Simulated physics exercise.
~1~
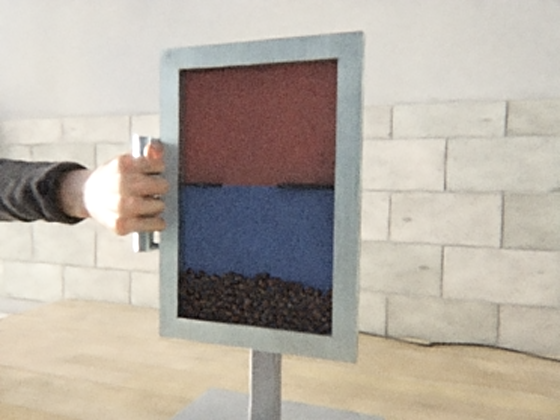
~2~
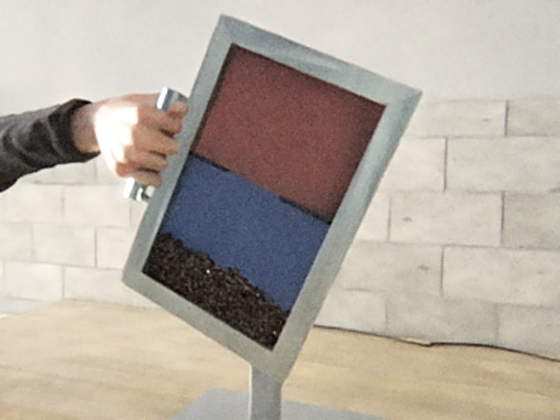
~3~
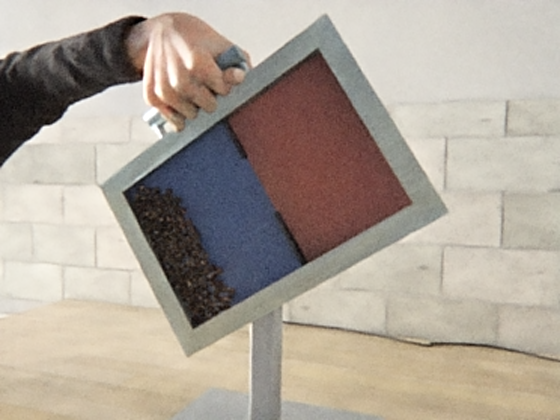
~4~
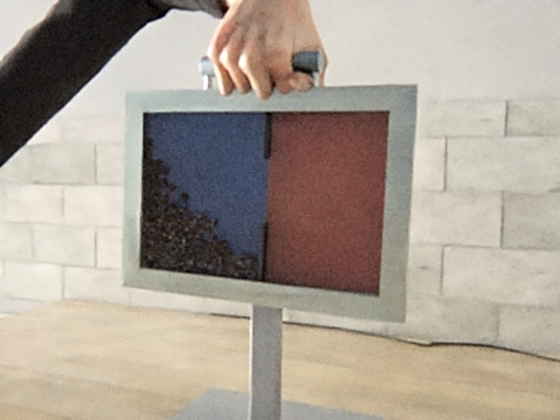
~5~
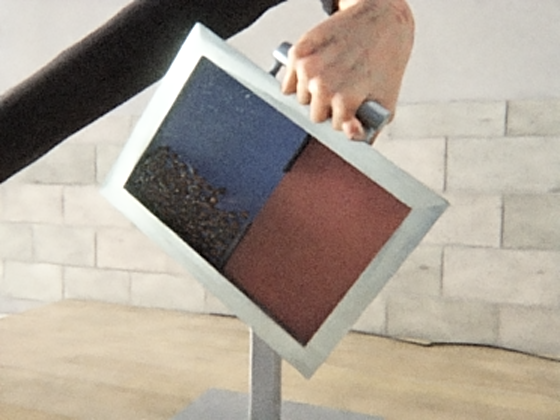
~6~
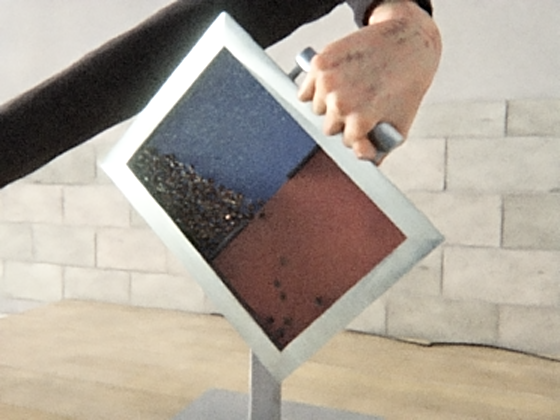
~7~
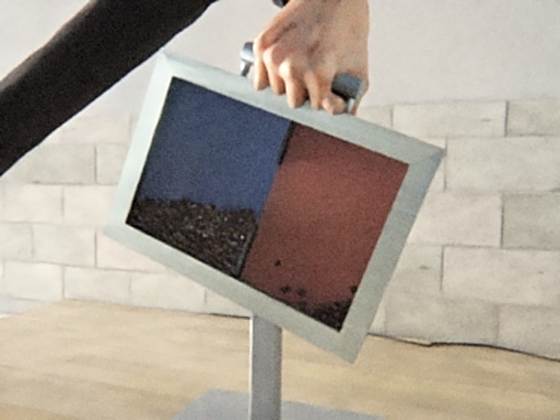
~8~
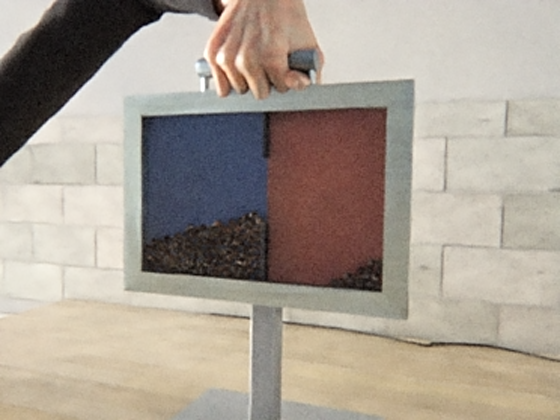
The clip opens on an upright framed box with a clear front, its red chamber above a blue one, where small dark beads lie along the bottom. A hand gripping the side handle turns the box clockwise until it rests on its side, blue at left and red at right, the beads heaped in a slope against the left. The hand keeps turning, tipping the red end downward, and a few beads spill through into the red chamber. It then swings the box partway back to its sideways position. Most beads end piled in the blue chamber, with a small heap in the red chamber's lower right corner.
